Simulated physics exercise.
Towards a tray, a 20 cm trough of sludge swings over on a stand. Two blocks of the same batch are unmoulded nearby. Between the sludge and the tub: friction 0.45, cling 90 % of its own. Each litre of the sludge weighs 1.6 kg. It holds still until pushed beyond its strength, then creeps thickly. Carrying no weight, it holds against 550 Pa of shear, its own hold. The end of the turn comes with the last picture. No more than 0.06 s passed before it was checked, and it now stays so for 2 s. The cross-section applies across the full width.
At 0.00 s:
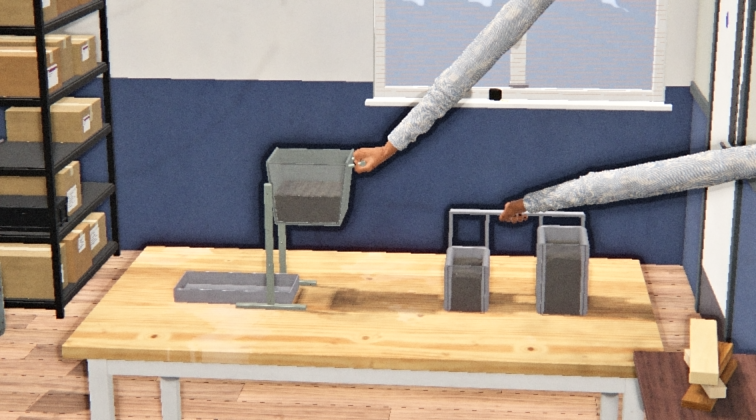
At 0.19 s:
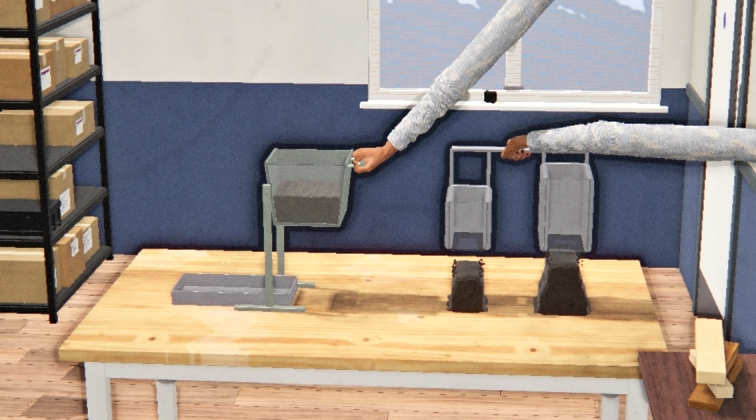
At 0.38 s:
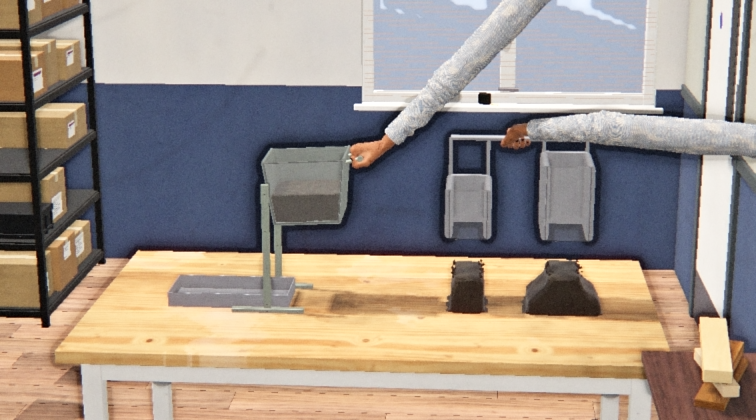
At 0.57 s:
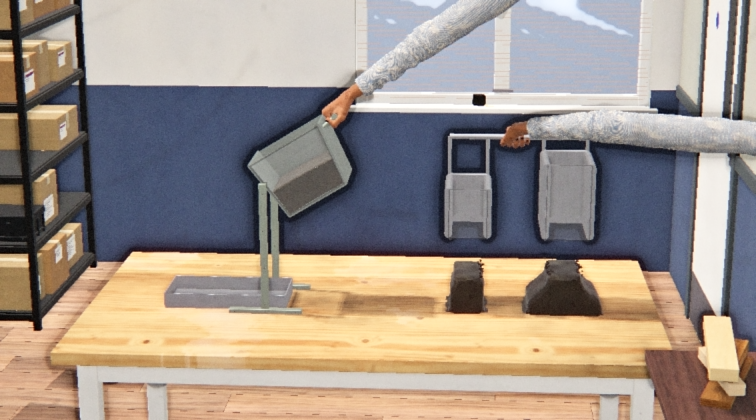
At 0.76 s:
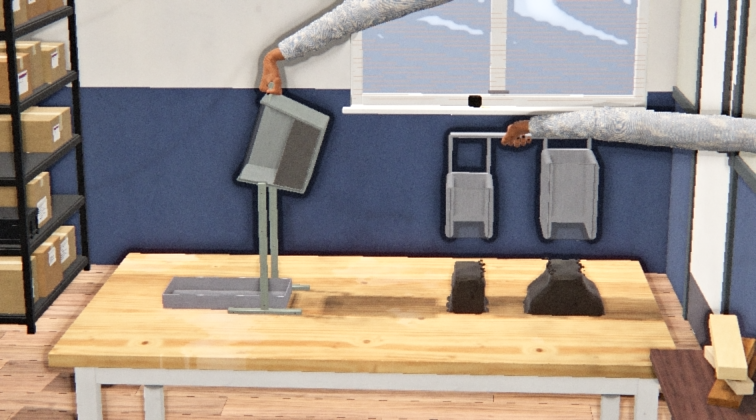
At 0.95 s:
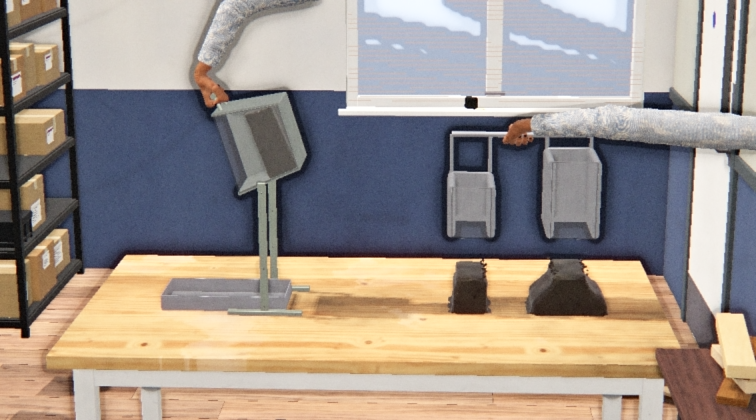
In a room with a wooden table, a hand lifts two linked moulds off two dark blocks, and the right-hand block slumps lower and wider while the left one keeps its height. Another hand then turns a trough of dark sludge leftward on its stand, over past upright, the sludge staying inside.
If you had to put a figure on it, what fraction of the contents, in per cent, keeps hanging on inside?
The fraction that keeps hanging on inside is around 0 per cent.
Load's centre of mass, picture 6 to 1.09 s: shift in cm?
I'd put the distance at about 9 centimetres.
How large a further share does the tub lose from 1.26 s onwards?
Close to 35 % of the whole load.
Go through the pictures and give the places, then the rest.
The first frame shows handle-side rim at (345, 164), tilt 0 degrees; top of the sludge at (339, 196); blocks stand 13 cm, 21 cm (left to right).
The second frame shows handle-side rim at (344, 164), tilt 0 degrees; top of the sludge at (339, 197); blocks stand 13 cm, 17 cm (left to right).
The third frame shows handle-side rim at (342, 160), tilt 3 degrees; top of the sludge at (336, 194); blocks stand 13 cm, 14 cm (left to right).
The fourth frame shows handle-side rim at (316, 126), tilt 31 degrees; top of the sludge at (329, 160); blocks stand 13 cm, 14 cm (left to right).
The fifth frame shows handle-side rim at (261, 104), tilt 72 degrees; top of the sludge at (294, 120); blocks stand 13 cm, 14 cm (left to right).
The sixth frame shows handle-side rim at (213, 117), tilt 107 degrees; top of the sludge at (268, 109); blocks stand 13 cm, 14 cm (left to right).
After 1.09 s, the tub is at 107 degrees and holds 97 %.
After 1.26 s, the tub is at 107 degrees and holds 33 %.
After 1.43 s, the tub is at 107 degrees and holds 0 %.
After 1.60 s, the tub is at 107 degrees and holds 0 %.
After 2.95 s, at the end, the tub is at 107 degrees and holds 0 %.
